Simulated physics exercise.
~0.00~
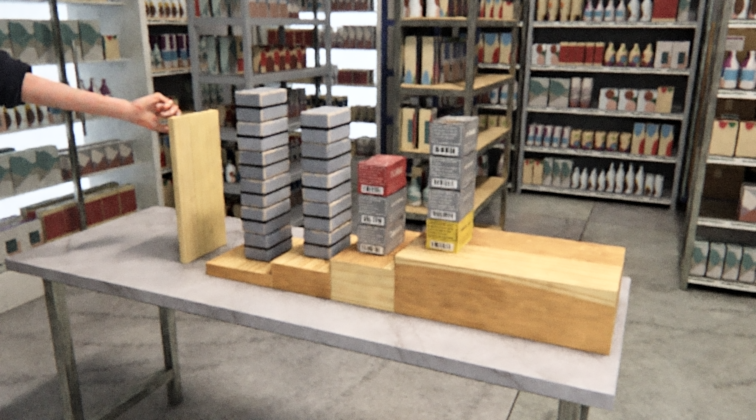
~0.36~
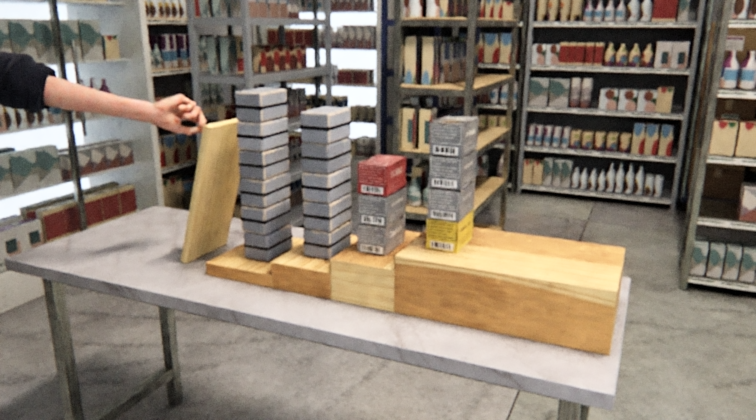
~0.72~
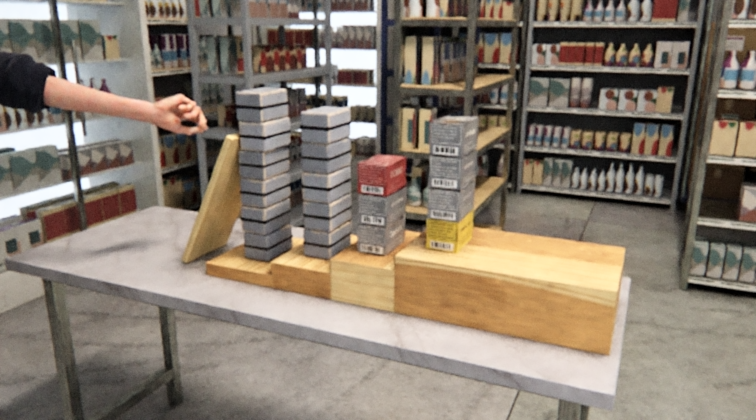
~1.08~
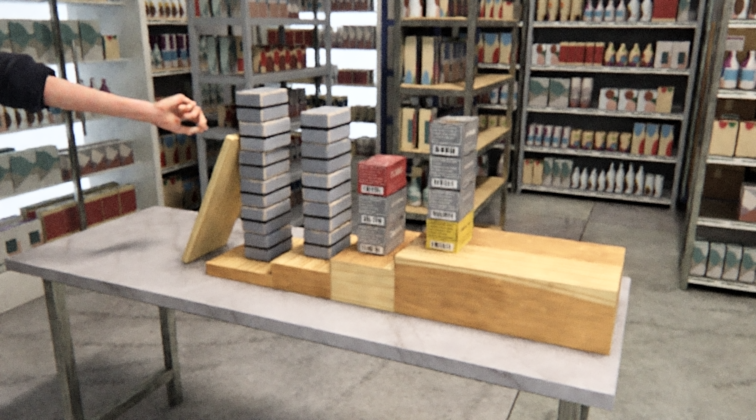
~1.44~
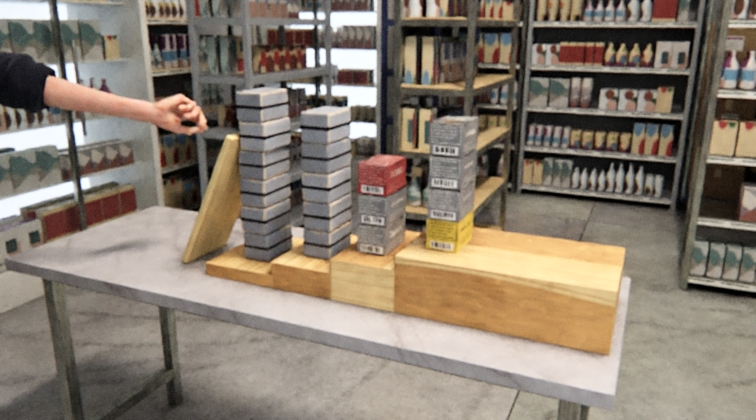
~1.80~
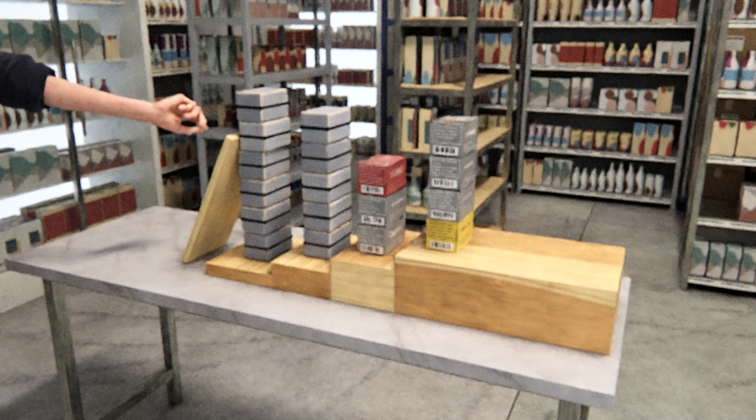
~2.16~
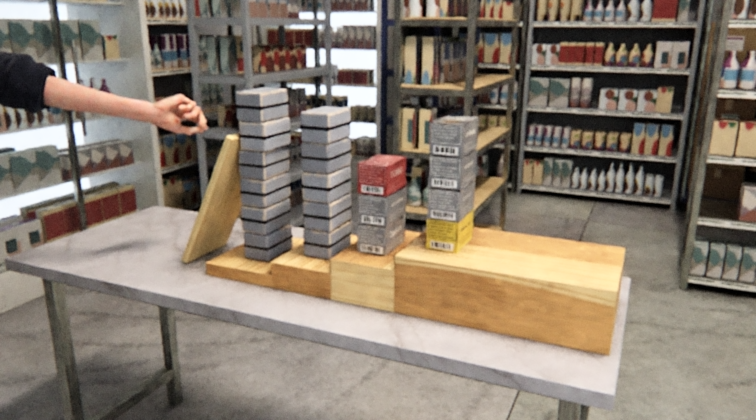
A hand tips a wooden board rightward against stacked grey packets on a table, leaving it leaning while every stack stays standing.
